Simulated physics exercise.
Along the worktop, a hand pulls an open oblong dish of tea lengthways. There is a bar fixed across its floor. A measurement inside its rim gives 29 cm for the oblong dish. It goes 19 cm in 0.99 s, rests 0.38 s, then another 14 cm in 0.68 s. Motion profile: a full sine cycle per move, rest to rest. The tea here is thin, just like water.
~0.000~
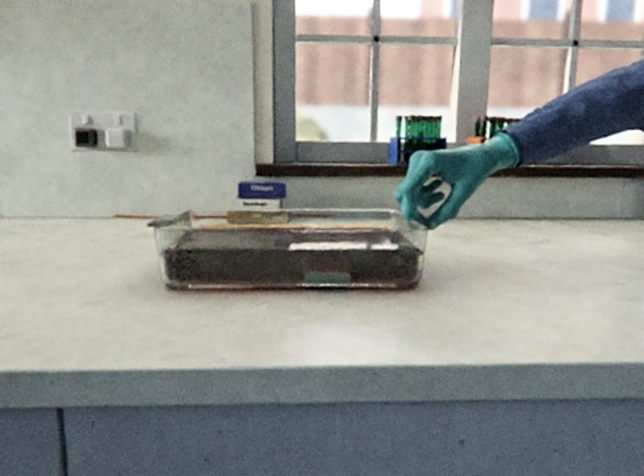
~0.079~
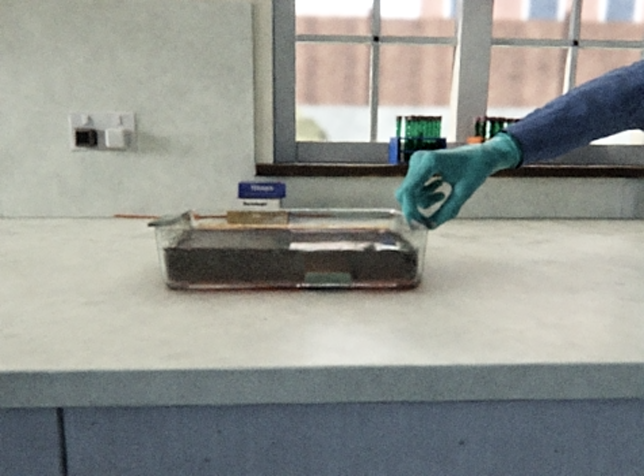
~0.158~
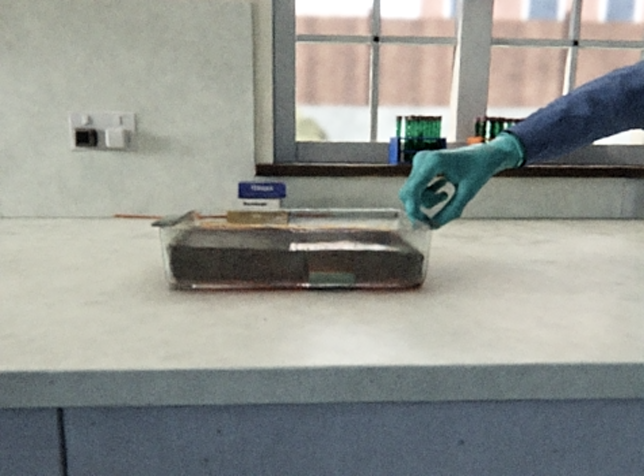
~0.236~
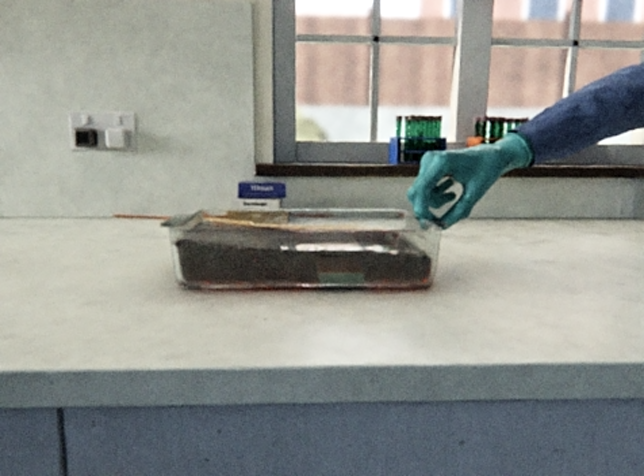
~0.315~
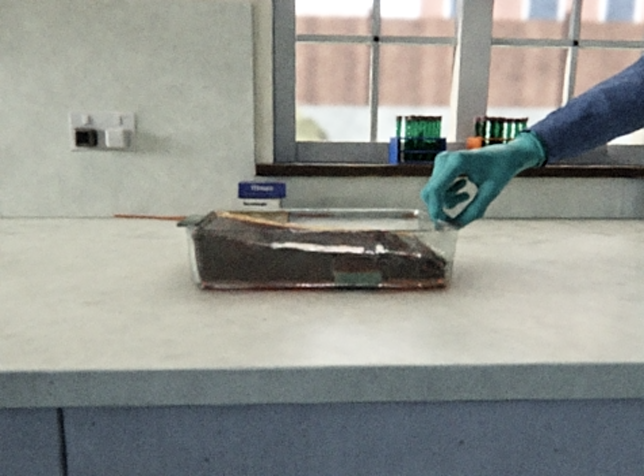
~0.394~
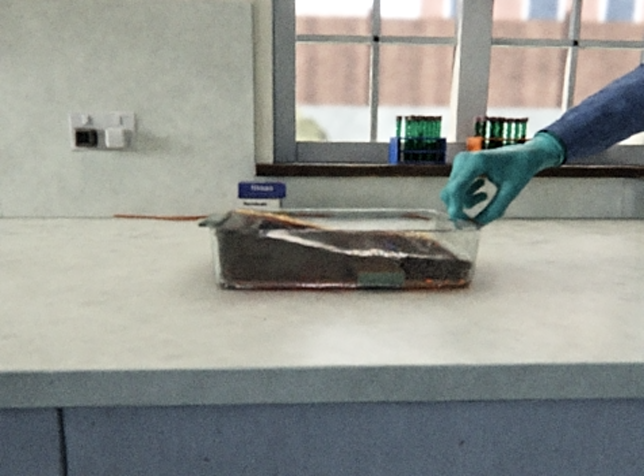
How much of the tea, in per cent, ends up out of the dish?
About 16 per cent.
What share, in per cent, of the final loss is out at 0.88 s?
I'd say something like 30 per cent at that point.
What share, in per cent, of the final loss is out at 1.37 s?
It comes to something like 50 per cent at that moment.
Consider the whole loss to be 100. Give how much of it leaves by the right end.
About 80 percent.
By 0.88 s it has gone 19 cm; 0 per cent is out over the left end and 5 over the right.
By 1.37 s it has gone 19 cm; 1 per cent is out over the left end and 8 over the right.
By 1.85 s it has gone 31 cm; 1 per cent is out over the left end and 8 over the right.
By 2.34 s it has gone 33 cm; 1 per cent is out over the left end and 13 over the right.
At rest 16 per cent is out in all, 2 of it over the left end.
